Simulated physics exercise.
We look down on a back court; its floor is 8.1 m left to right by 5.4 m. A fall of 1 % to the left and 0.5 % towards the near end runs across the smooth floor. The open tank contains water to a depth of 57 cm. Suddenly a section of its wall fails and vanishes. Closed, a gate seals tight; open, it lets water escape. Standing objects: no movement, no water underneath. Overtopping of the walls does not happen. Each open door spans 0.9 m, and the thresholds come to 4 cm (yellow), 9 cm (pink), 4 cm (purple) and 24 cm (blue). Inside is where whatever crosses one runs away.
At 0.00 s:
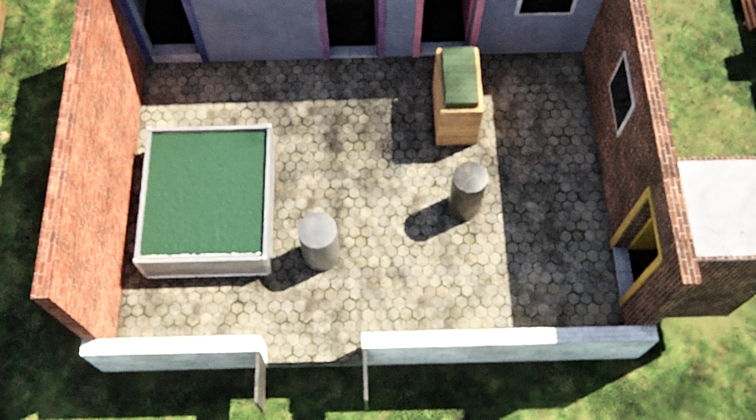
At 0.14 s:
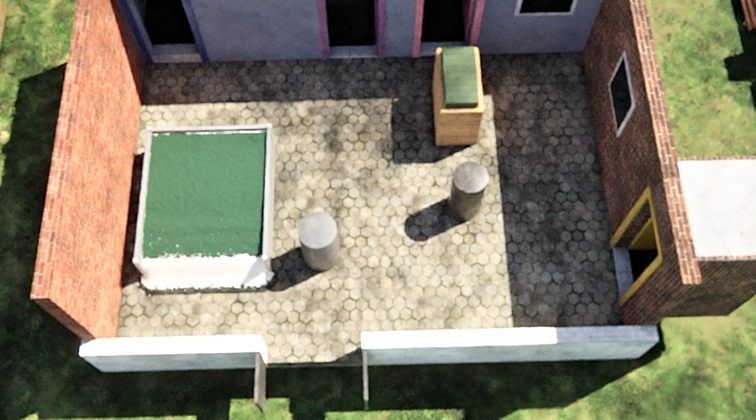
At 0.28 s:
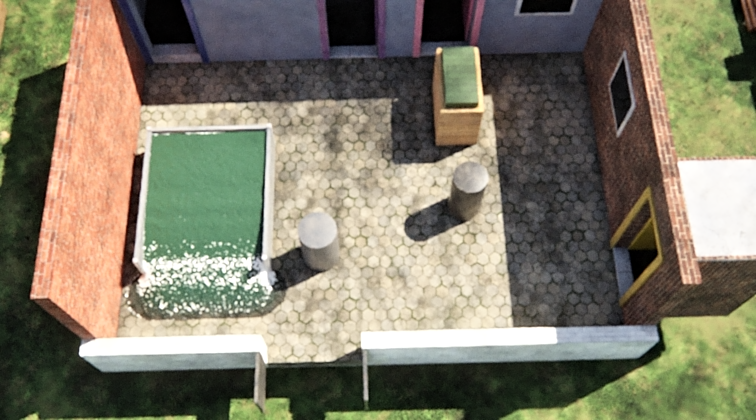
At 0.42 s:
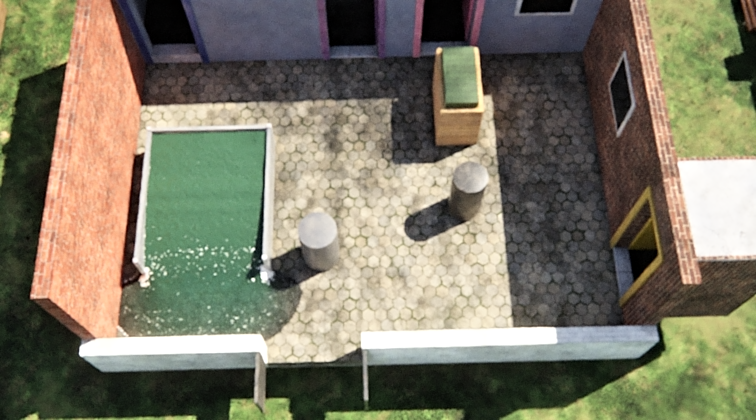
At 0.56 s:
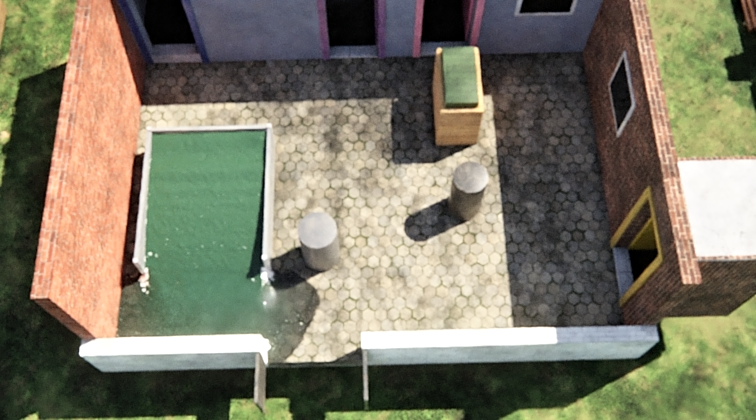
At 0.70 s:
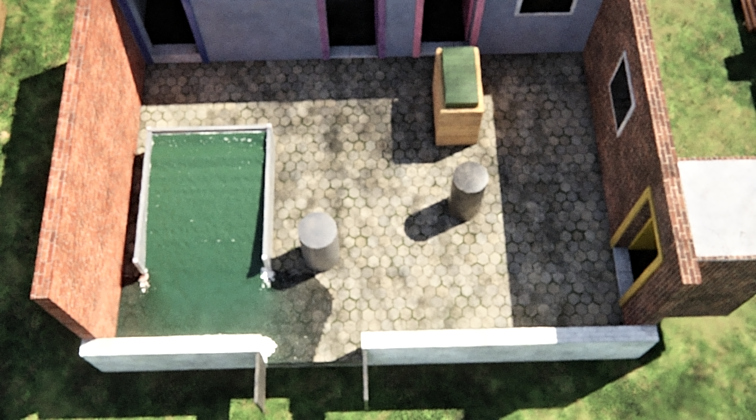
Green water lies still in an open, pale-rimmed tank at the left of a walled, paved court, until the tank's near side vanishes. The water pours out in white froth across the paving, then spreads as a smoother green sheet to the low front wall, its foam thinning.
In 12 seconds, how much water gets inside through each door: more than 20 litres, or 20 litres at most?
At the end, the yellow door overshoots the limit; the pink door undershoots the limit; the purple door undershoots the limit; the blue door undershoots the limit.
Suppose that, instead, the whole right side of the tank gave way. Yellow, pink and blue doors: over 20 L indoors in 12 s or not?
For yellow, too much; for pink, too much; for blue, too little.
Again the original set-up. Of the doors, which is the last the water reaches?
That's the pink door.
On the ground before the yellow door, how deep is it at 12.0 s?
2.5 cm.
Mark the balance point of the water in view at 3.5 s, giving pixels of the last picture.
Close to (235, 259) in the last picture.
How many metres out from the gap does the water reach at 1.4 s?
Distance: Approx. 2.6 m.
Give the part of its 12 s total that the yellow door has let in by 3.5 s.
About 0 per cent.
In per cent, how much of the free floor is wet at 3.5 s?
Close to 40 in a hundred.
After 1.4 s water covers 10 % of the floor and is deepest (51 cm) near (116, 351); yellow door not reached, pink door not reached, purple door not reached, blue door not reached.
After 2.2 s water covers 20 % of the floor and is deepest (48 cm) near (116, 351); yellow door not reached, pink door not reached, purple door not reached, blue door not reached.
After 3.5 s water covers 40 % of the floor and is deepest (32 cm) near (146, 71); yellow door not reached, pink door not reached, purple door not reached, blue door 24 cm at the sill, 1 L in.
After 7.0 s water covers 80 % of the floor and is deepest (16 cm) near (219, 349); yellow door 9 cm at the sill, 76 L in, pink door 1 cm at the sill, 0 L in, purple door 2 cm at the sill, 0 L in, blue door 7 cm at the sill, 5 L in.
After 12.0 s water covers 95 % of the floor and is deepest (9 cm) near (116, 351); yellow door 3 cm at the sill, 93 L in, pink door 4 cm at the sill, 0 L in, purple door 3 cm at the sill, 0 L in, blue door 6 cm at the sill, 5 L in.
